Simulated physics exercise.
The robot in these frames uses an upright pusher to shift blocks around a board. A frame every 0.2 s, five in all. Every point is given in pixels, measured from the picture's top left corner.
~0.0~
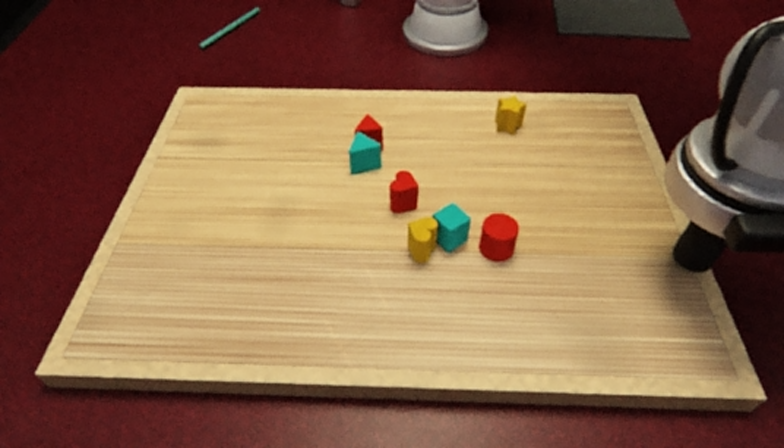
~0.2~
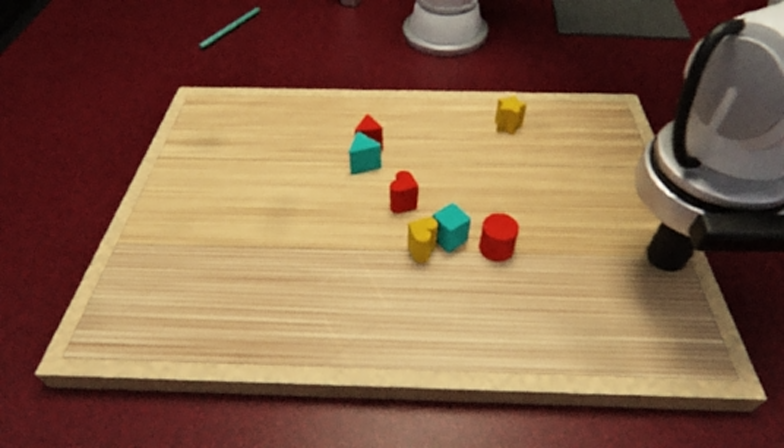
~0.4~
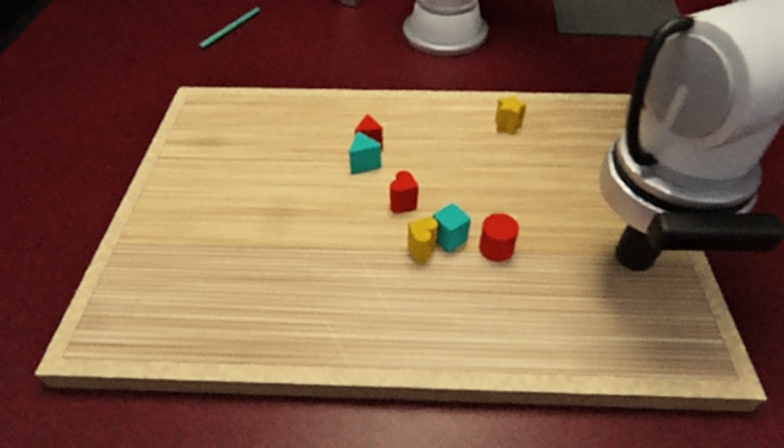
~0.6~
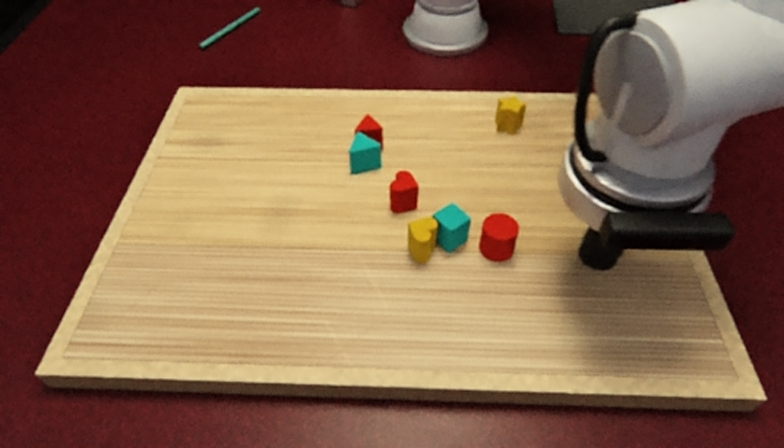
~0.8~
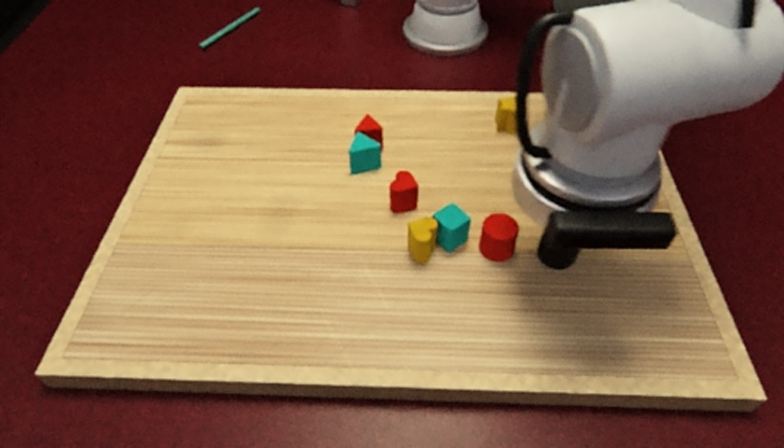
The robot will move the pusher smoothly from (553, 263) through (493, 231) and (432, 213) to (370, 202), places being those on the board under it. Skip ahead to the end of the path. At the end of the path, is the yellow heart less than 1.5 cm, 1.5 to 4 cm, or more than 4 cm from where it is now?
It will move between 1.5 and 4 cm.
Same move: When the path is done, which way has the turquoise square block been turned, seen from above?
Looking down, my answer is that the turquoise square block rotates clockwise.
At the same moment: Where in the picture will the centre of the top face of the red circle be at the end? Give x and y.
Most likely (451, 221).
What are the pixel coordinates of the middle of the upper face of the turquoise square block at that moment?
Its top middle: (419, 216).
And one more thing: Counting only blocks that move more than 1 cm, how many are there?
The push moves three or more blocks more than 1 cm.
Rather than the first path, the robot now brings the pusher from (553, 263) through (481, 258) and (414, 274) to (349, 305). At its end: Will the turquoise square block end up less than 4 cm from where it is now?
In short: Yes.
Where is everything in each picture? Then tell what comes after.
In the first picture, pusher's lower end at (692, 258); red heart at (404, 181); yellow heart at (423, 228); turquoise square block at (452, 216); red circle at (501, 226).
In the second picture, pusher at (665, 258); blocks still.
In the third picture, pusher at (634, 257); blocks still.
In the fourth picture, pusher at (597, 256); blocks still.
In the fifth picture, pusher at (556, 255); red heart at (404, 181); yellow heart at (423, 228); turquoise square block at (452, 216); red circle at (501, 226).
On the path given first. One third of the way, pusher at (495, 223); yellow heart at (412, 229), turned 50° anticlockwise; turquoise square block at (433, 215), turned 35° clockwise; red circle at (466, 219).
Two thirds of the way, pusher at (432, 205); yellow heart at (399, 230), turned 85° anticlockwise; turquoise square block at (419, 216), turned 55° clockwise; red circle at (451, 221).
At the end, pusher at (370, 194); red heart at (358, 162), turned 95° clockwise; yellow heart at (399, 230), turned 85° anticlockwise; turquoise square block at (419, 216), turned 55° clockwise; red circle at (451, 221).
